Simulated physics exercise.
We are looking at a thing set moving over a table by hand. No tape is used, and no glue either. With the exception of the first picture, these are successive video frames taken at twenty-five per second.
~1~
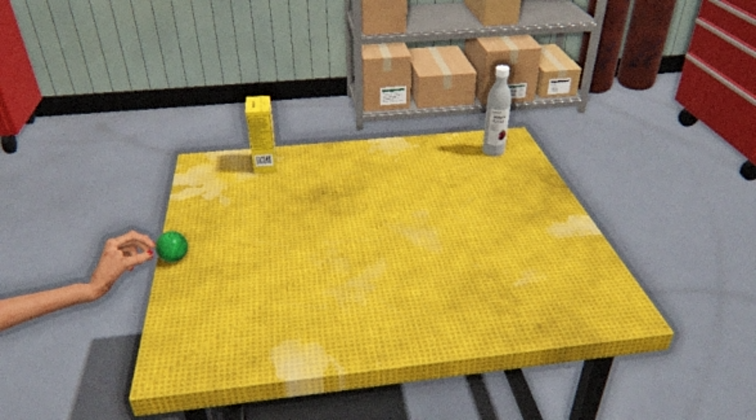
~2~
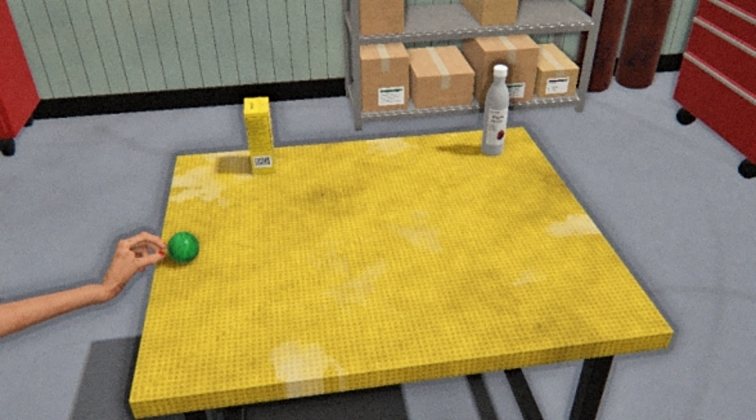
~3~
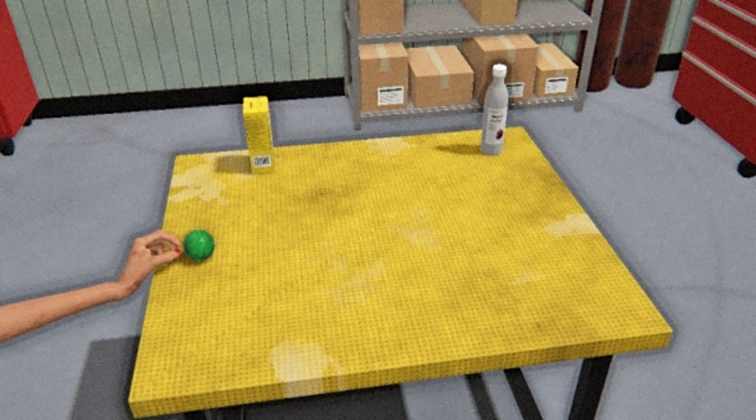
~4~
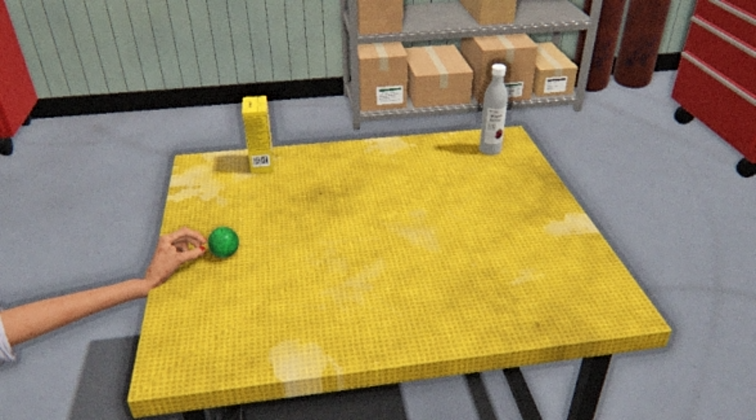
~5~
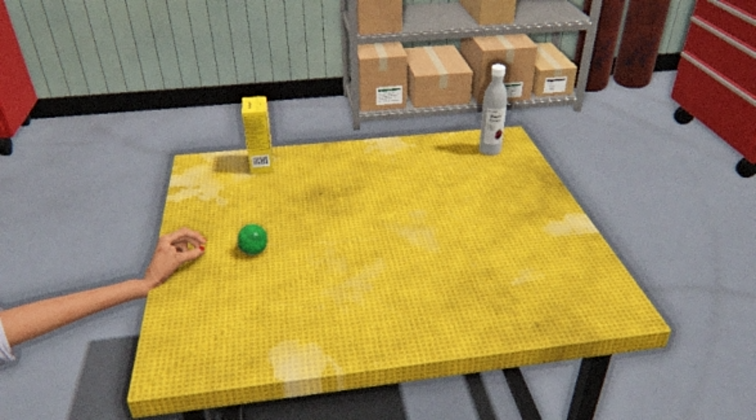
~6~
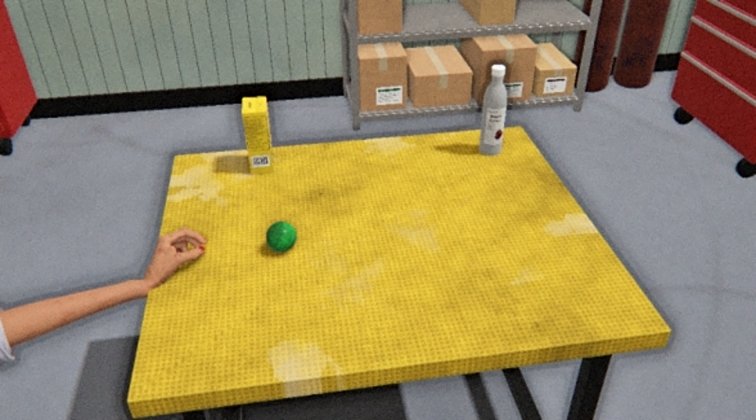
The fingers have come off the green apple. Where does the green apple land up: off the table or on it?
It passes the edge.
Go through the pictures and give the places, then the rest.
The first frame shows under the hand; green apple (172, 247).
The second frame shows under the hand; green apple (183, 248).
The third frame shows under the hand; green apple (199, 245).
The fourth frame shows green apple (223, 242).
The fifth frame shows green apple (253, 240) rolled about its own width.
The sixth frame shows green apple (281, 237) rolled well along.
Then, 0.30 s after the last picture, green apple rolled well along near (476, 217).
Then, 0.60 s after the last picture, green apple now off the table.
Then, 0.90 s after the last picture, things are still on the move.
By the end, off the table, green apple.
